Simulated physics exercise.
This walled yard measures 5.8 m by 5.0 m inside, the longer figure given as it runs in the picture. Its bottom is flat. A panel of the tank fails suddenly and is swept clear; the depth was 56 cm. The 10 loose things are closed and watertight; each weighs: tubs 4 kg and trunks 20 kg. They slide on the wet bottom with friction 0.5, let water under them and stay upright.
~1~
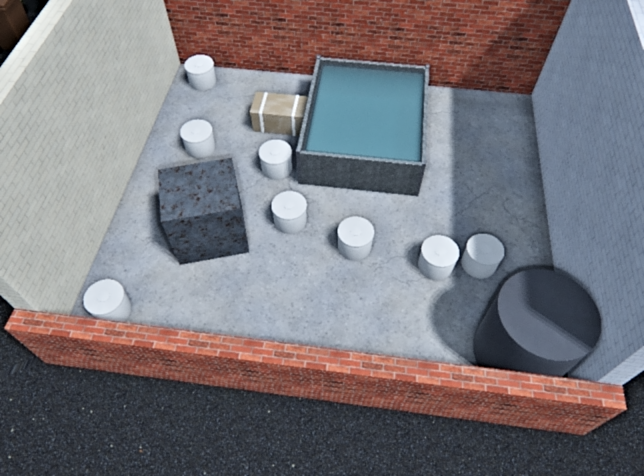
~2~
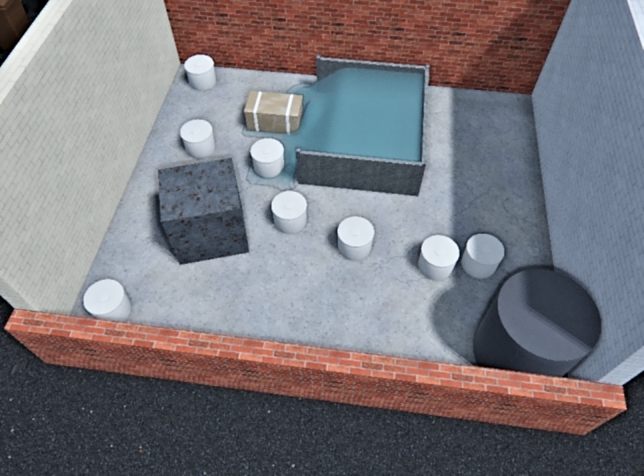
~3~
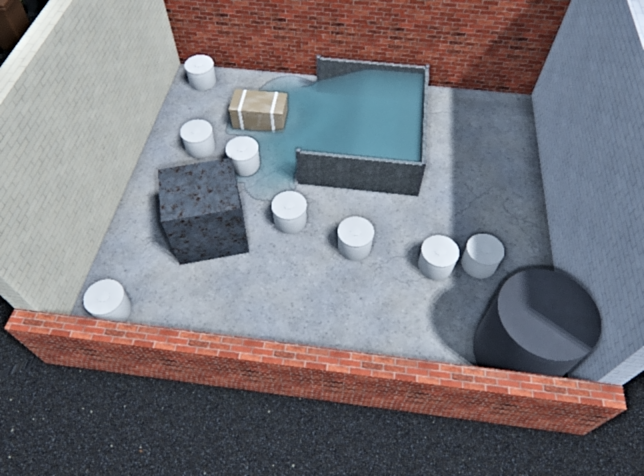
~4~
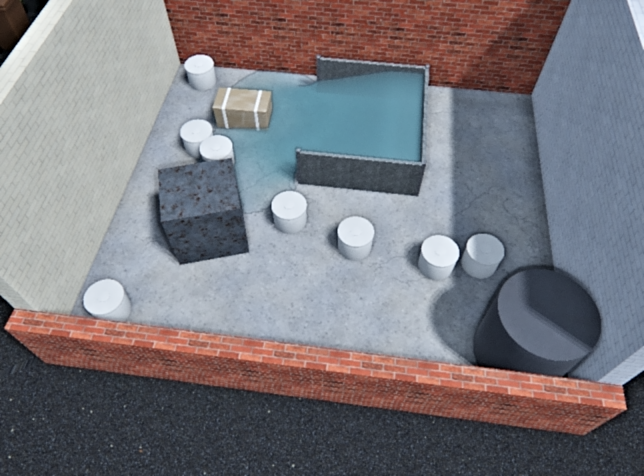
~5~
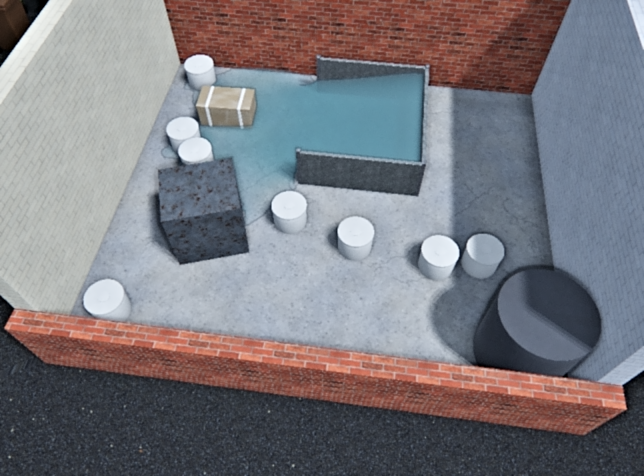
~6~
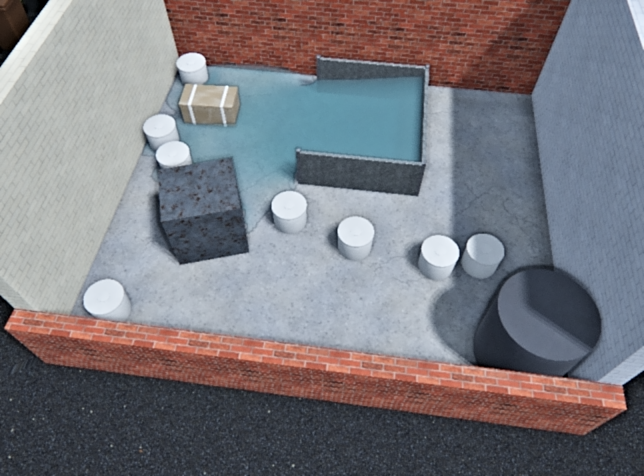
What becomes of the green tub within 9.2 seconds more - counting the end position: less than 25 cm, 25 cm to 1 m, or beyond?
The green tub gets carried off.
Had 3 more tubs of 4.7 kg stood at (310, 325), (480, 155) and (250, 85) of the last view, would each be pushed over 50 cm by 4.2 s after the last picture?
In that order: More, short of it, over.
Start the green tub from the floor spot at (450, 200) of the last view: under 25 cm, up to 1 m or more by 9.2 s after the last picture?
It slides a little.
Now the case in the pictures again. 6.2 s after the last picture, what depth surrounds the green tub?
About 13 cm.
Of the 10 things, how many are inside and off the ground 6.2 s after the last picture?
At that moment 10.
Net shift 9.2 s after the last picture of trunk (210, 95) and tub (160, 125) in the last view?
In that order: 300 cm, 500 cm.
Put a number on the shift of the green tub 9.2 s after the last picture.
Roughly 400 cm.
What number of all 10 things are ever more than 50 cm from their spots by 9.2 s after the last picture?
10 of them.
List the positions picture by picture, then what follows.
In the first picture, the green tub is out of sight; water covers 3.2 m2; 0 of 10 have shifted.
In the second picture, the green tub is out of sight; water covers 4.0 m2; 2 of 10 have shifted.
In the third picture, the green tub is out of sight; water covers 5.2 m2; 2 of 10 have shifted.
In the fourth picture, the green tub is out of sight; 6.5 m2 under water; 2 of 10 have shifted.
In the fifth picture, the green tub is out of sight; water covers 7.7 m2; 4 of 10 have shifted.
In the sixth picture, the green tub is out of sight; 8.9 m2 under water; 5 of 10 have shifted.
Then, 1.2 s after the last picture the green tub is near (101, 267), 1.9 m from its start, aground; 4 afloat.
Then, 3.8 s after the last picture the green tub is near (168, 304), 2.0 m from its start, afloat; 6 afloat.
Then, 6.2 s after the last picture the green tub is near (445, 303), 3.5 m from its start, afloat; 10 afloat.
Then, 9.2 s after the last picture the green tub is near (506, 237), 3.9 m from its start, afloat; 10 afloat.
